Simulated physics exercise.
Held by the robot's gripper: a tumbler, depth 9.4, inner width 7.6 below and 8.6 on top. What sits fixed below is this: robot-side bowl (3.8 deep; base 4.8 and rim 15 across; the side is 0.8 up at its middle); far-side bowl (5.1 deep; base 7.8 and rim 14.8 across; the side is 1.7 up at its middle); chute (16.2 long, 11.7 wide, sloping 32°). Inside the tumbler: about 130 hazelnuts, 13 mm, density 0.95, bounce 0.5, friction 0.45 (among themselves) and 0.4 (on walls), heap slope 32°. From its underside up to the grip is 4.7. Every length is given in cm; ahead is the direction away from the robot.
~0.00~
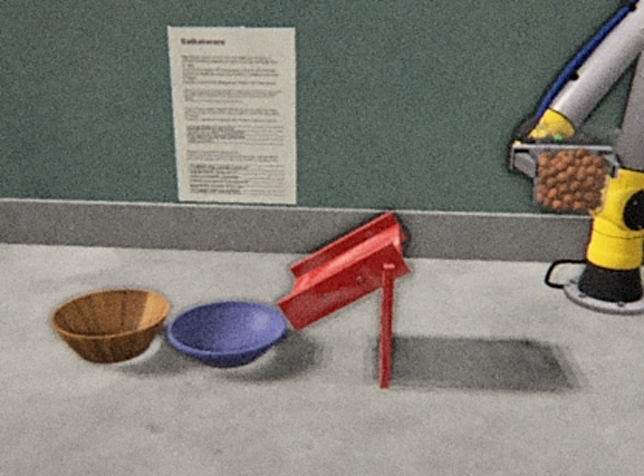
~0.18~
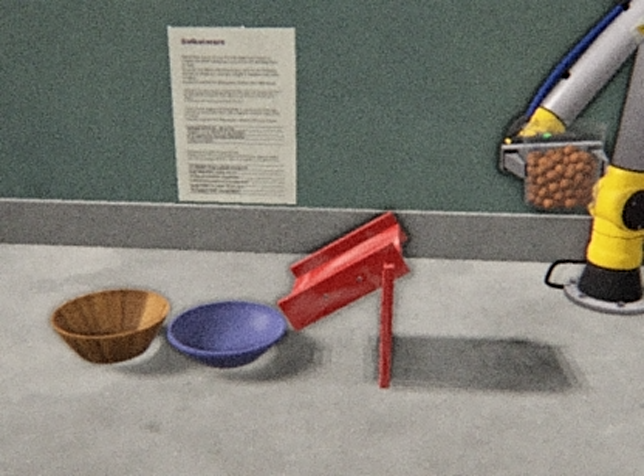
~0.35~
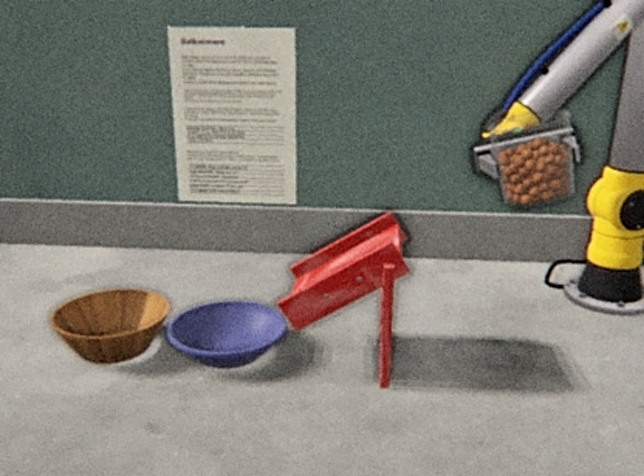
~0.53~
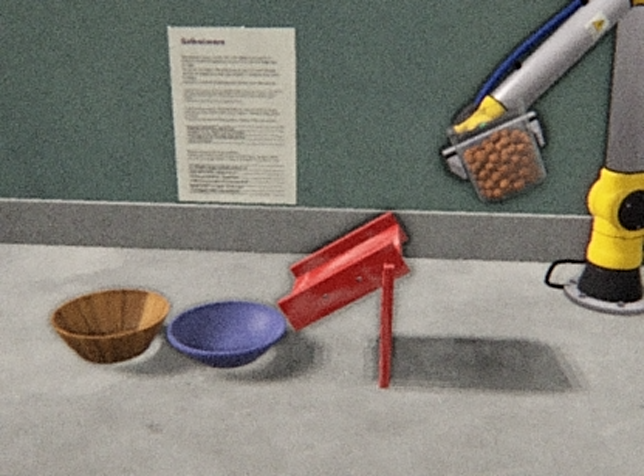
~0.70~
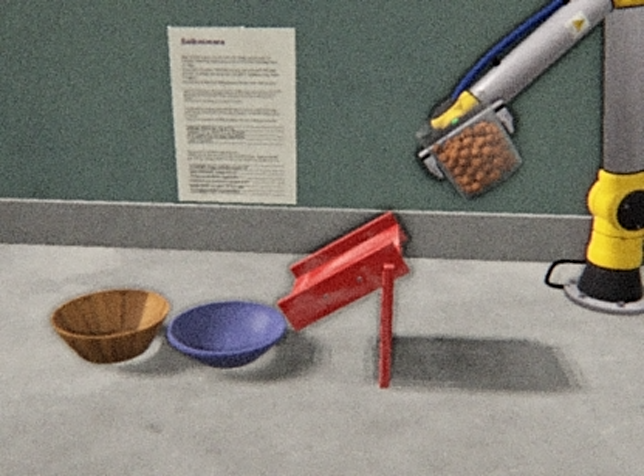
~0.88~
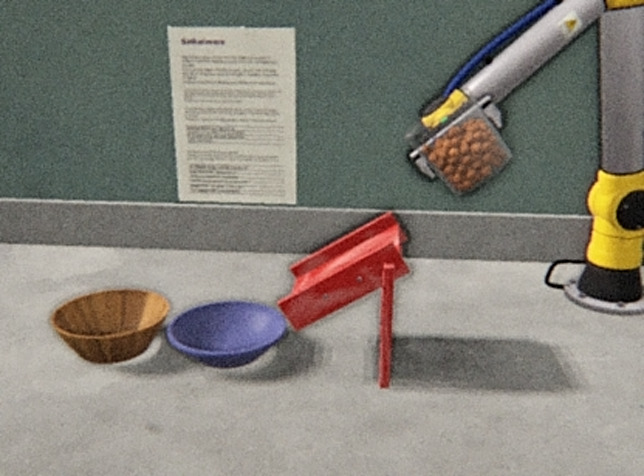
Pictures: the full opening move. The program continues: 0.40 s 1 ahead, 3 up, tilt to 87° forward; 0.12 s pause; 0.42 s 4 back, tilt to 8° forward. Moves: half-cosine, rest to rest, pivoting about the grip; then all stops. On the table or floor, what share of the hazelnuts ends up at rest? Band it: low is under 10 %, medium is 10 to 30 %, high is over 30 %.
Band: Low.
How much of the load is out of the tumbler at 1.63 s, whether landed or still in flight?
Some 10 per cent.
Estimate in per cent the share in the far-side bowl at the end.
Estimate: Close to 0 %.
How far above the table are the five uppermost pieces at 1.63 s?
Close to 34 cm.
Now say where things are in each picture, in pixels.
The tumbler middle at (573, 169), level; upper third of the load around (572, 165), from x 540 to 605, top at y 155; 133 in the tumbler, in the first picture.
The tumbler middle at (562, 167), tilted 4° forward; upper third of the load around (565, 163), from x 530 to 595, top at y 150, in the second picture.
The tumbler middle at (534, 161), tilted 14° forward; upper third of the load around (542, 156), from x 505 to 565, top at y 145, in the third picture.
The tumbler middle at (499, 153), tilted 26° forward; upper third of the load around (509, 148), from x 470 to 535, top at y 135, in the fourth picture.
The tumbler middle at (471, 147), tilted 36° forward; upper third of the load around (482, 143), from x 440 to 510, top at y 125, in the fifth picture.
The tumbler middle at (461, 145), tilted 40° forward; upper third of the load around (472, 140), from x 430 to 500, top at y 125; 133 in the tumbler, in the sixth picture.
After 1.26 s, tilted 87° forward, highest piece 35 above the table; 133 in the tumbler.
After 1.63 s, tilted 41° forward, highest piece 34 above the table; 117 in the tumbler, 5 in the robot-side bowl, 11 on the chute or in flight.
After 2.02 s, tilted 8° forward, highest piece 34 above the table; 117 in the tumbler, 10 in the robot-side bowl, 3 in the far-side bowl, 3 on the table or floor.
After 3.07 s, tilted 8° forward, highest piece 34 above the table; 117 in the tumbler, 10 in the robot-side bowl, 3 in the far-side bowl, 3 on the table or floor.
In the end, 117 in the tumbler, 10 in the robot-side bowl, 3 in the far-side bowl, 3 on the table or floor. That is 2 % on the table or floor.
